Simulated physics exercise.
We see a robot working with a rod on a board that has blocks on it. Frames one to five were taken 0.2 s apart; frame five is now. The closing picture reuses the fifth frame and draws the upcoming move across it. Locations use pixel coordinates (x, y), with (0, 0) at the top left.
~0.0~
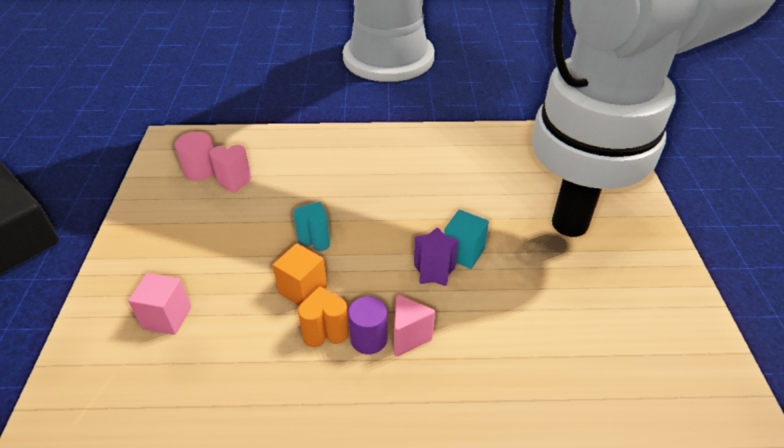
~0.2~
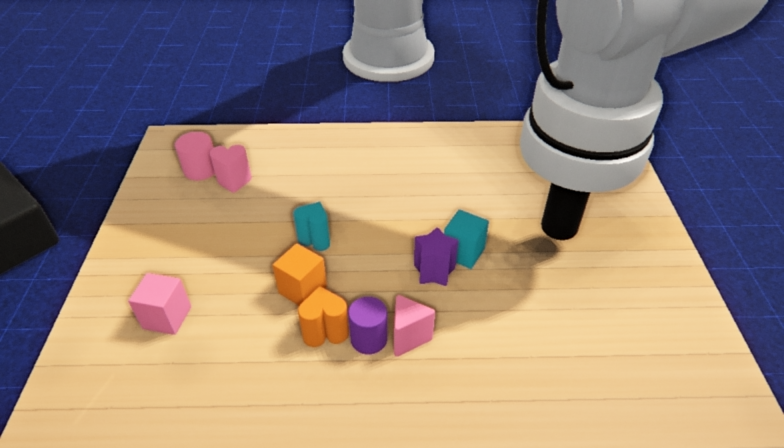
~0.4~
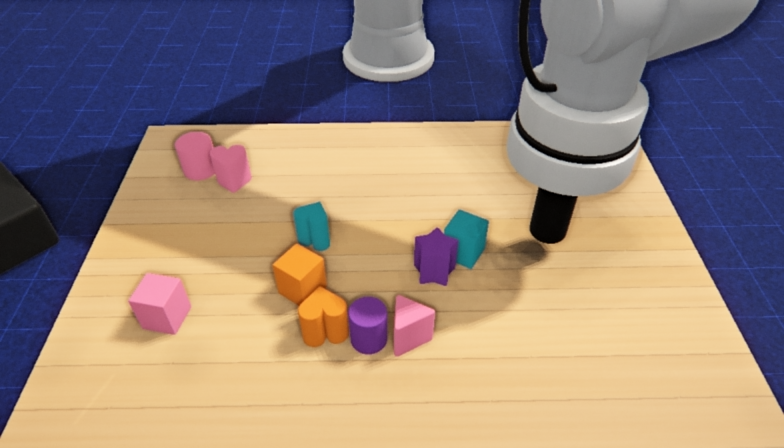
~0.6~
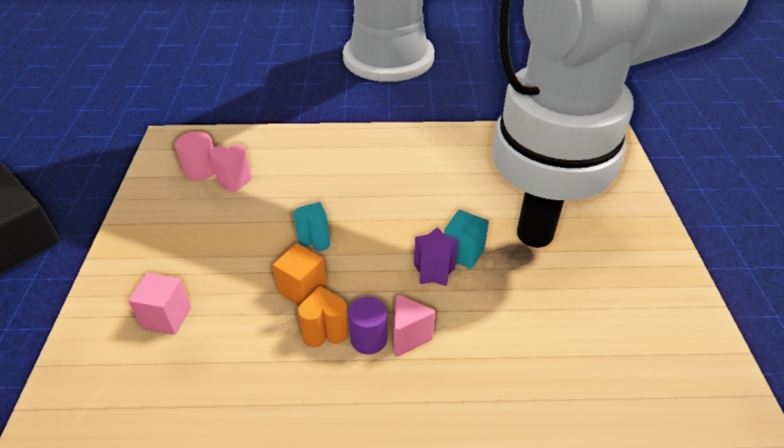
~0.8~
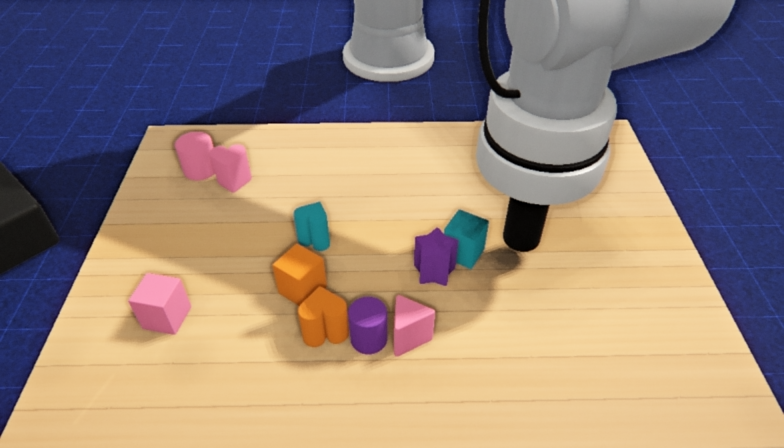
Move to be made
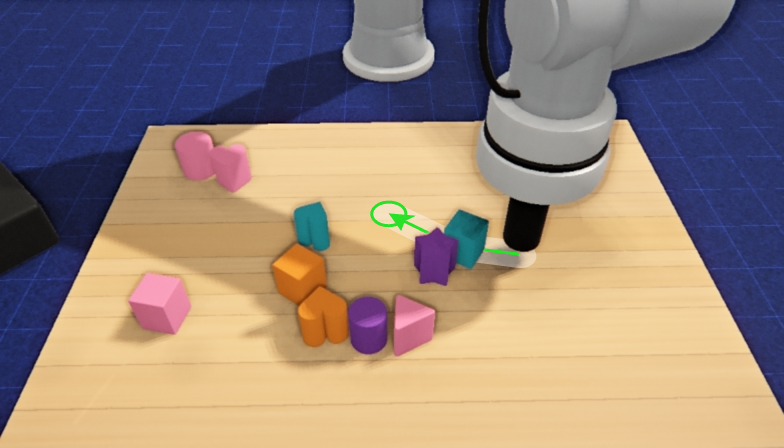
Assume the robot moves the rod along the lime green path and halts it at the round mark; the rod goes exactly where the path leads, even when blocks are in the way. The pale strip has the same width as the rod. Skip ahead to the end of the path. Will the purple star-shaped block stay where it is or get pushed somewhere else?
Once the path ends, it is somewhere new.
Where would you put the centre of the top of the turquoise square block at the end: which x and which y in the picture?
I predict (391, 215).
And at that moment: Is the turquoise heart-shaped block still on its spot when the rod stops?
Going by the path, yes.
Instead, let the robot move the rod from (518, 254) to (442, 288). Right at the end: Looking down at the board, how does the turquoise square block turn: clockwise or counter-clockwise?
Rotation: Clockwise.
Path on the board, from (518, 254) over (447, 241) to (389, 214).
On the path given first. One third of the way, rod at (470, 233); purple star-shaped block at (426, 246), turned 35° anticlockwise; turquoise square block at (436, 220), turned 30° anticlockwise.
Two thirds of the way, rod at (426, 218); purple star-shaped block at (422, 246), turned 50° anticlockwise; turquoise square block at (395, 216), turned 80° anticlockwise.
At the end, rod at (389, 200); turquoise heart-shaped block in place; purple star-shaped block at (422, 246), turned 50° anticlockwise; turquoise square block at (391, 215), turned 85° anticlockwise.
